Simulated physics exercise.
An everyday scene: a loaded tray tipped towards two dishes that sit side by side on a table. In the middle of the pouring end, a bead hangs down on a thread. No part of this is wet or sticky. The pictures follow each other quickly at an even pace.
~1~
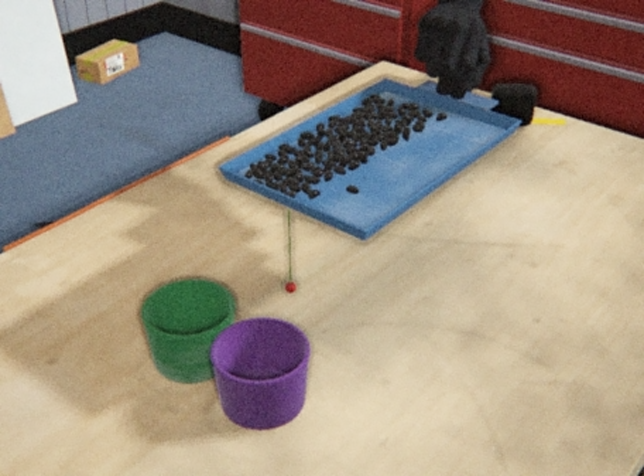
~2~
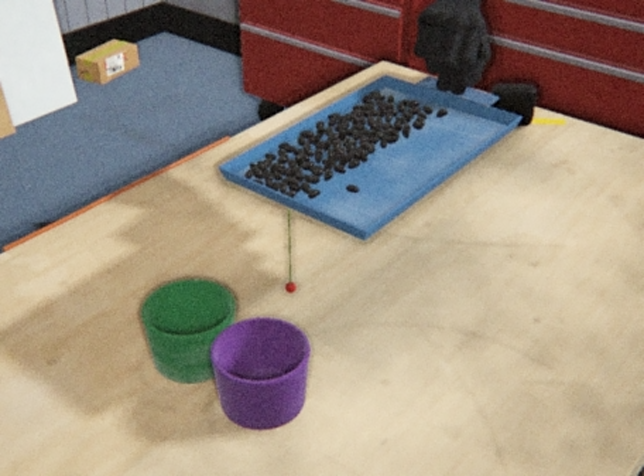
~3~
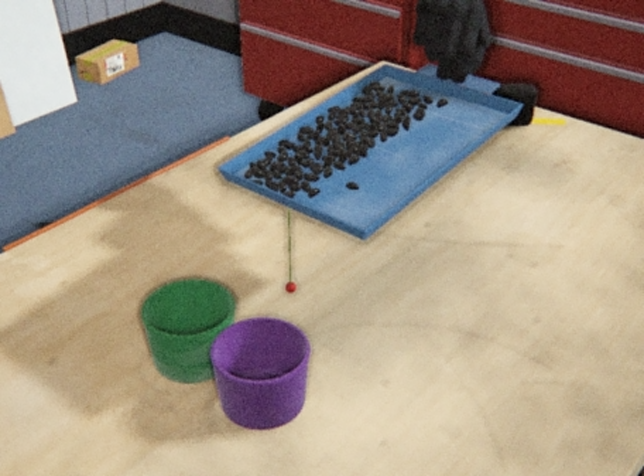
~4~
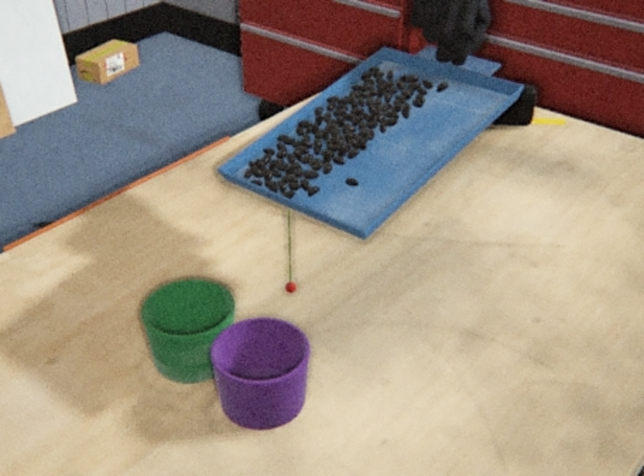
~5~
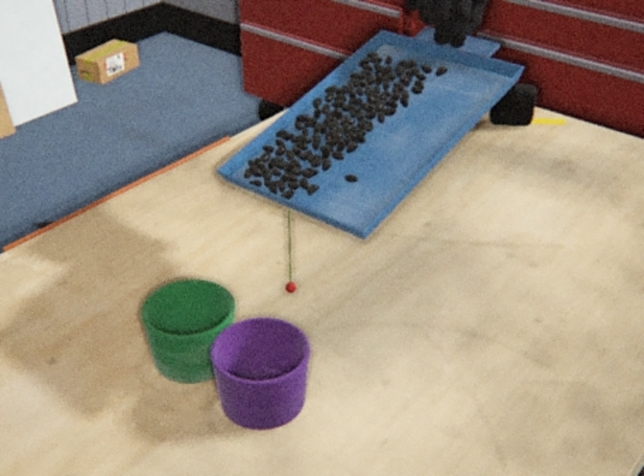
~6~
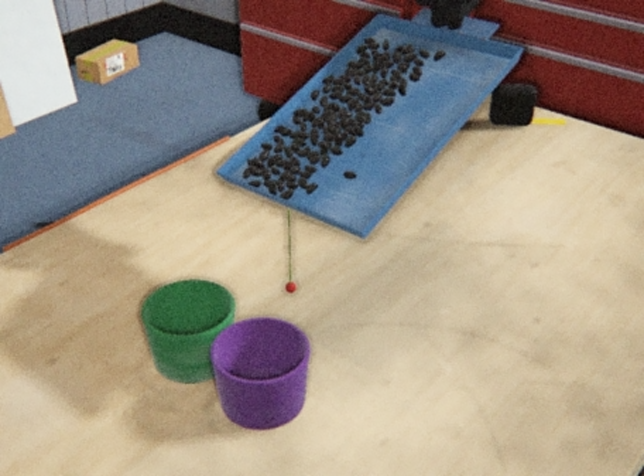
On a wooden table, a dark gripper steadily tilts a blue tray of black beans.
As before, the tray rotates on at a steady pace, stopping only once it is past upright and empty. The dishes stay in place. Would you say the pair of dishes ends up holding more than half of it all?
The catch is better than half, if you ask me.
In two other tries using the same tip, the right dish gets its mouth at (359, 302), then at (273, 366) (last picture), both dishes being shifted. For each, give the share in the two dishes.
Respectively 0 % and 40 %.
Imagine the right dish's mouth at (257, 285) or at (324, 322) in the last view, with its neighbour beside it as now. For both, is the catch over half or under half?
For the two tries in order: Not as much as half, not as much as half.
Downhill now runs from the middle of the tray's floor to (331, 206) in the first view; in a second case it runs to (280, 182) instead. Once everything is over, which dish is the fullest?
Well, at the first place the right-side one, and at the second the left-side one.
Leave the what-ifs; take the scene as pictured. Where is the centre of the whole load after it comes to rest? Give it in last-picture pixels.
Resting centre, last picture - approx. (225, 364).
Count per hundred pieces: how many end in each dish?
In per cent, left near 30 and right near 30.
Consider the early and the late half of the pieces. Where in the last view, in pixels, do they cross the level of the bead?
I'd put it at roughly (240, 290), and after that at roughly (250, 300).
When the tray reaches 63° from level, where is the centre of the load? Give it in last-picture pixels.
(277, 166).
Soon after the last picture, tray tipped steeply; nearly all on the tray; a stray few in the left dish; a stray few in the air.
A little later, tray tipped past a quarter turn; a small part on the tray; about a quarter in the right dish; about a quarter in the left dish; about a quarter outside both; about a quarter in the air.
Later still, tray tipped past a quarter turn; about a quarter in the right dish; about a third in the left dish; about a third outside both.
At rest, tray tipped past a quarter turn; about a quarter in the right dish; about a third in the left dish; about a third outside both.
